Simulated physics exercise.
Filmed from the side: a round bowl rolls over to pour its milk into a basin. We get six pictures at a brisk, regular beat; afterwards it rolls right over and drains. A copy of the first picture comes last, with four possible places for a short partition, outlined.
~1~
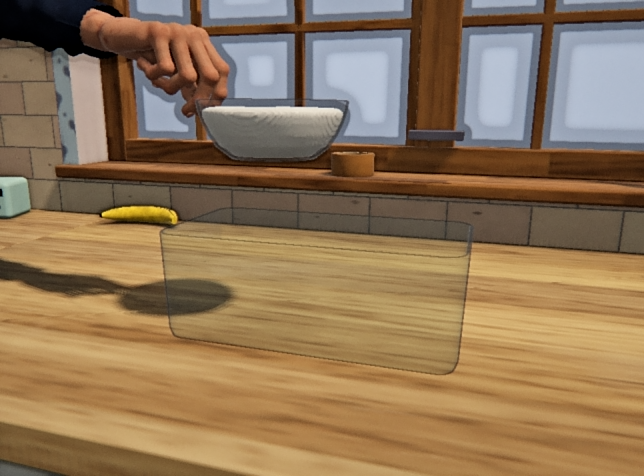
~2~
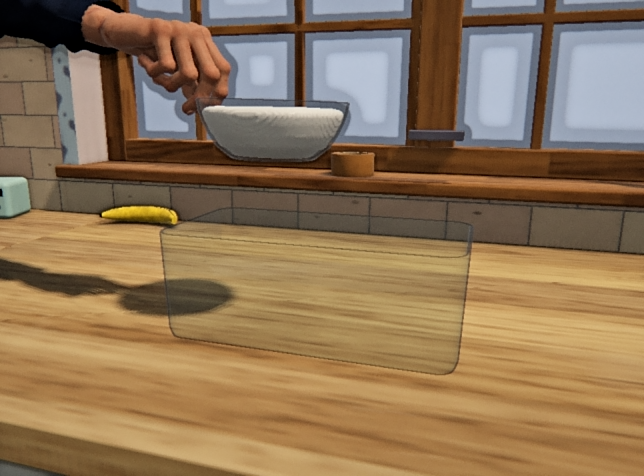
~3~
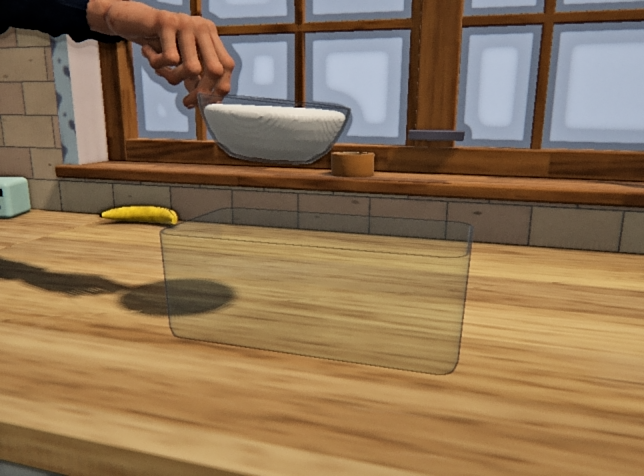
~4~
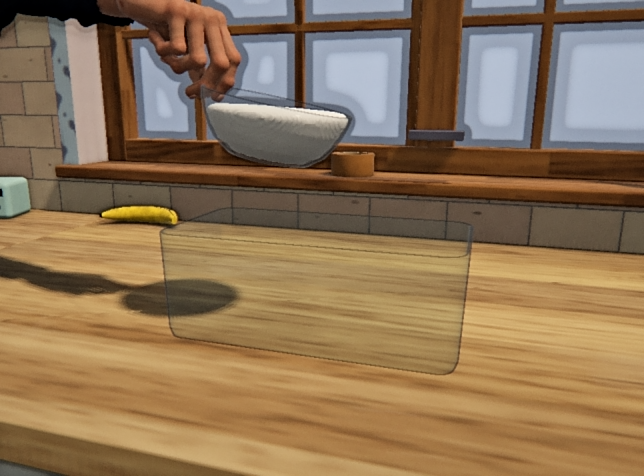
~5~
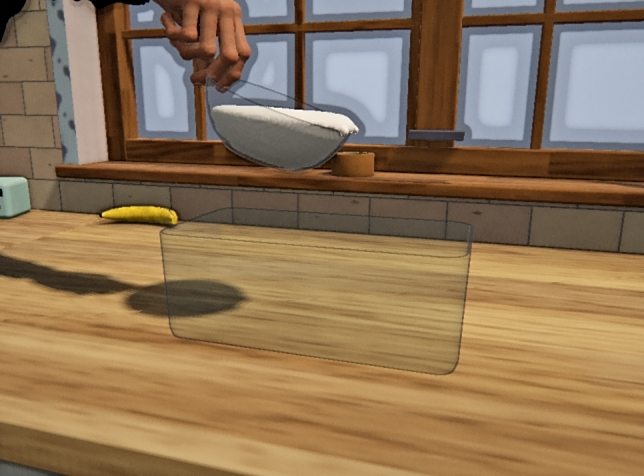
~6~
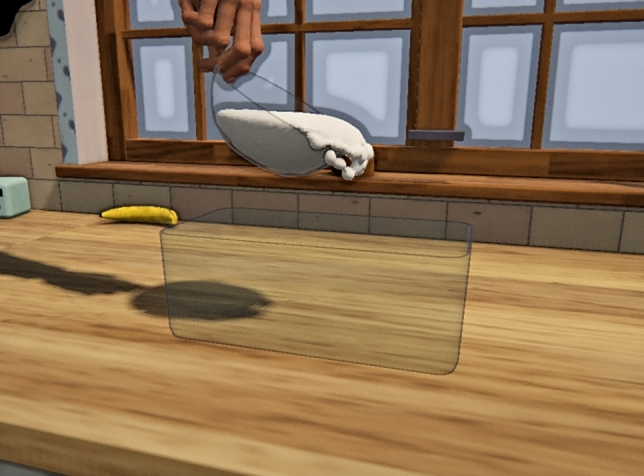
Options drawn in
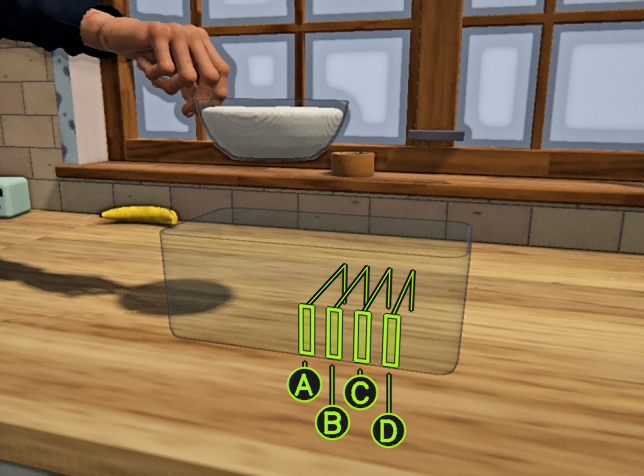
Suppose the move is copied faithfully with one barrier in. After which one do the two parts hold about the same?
C works best here.
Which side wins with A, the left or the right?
The right one.
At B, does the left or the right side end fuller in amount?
The right side.
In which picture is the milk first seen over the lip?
Picture 5.
On the marked copy, A at (304, 362); B at (332, 366); C at (360, 370); D at (388, 374).
For position A, about 9 % ends left of the wall and 90 % right of it.
For position B, about 21 % ends left of the wall and 78 % right of it.
For position C, about 43 % ends left of the wall and 56 % right of it.
For position D, about 75 % ends left of the wall and 22 % right of it; 3 % is lost outside.
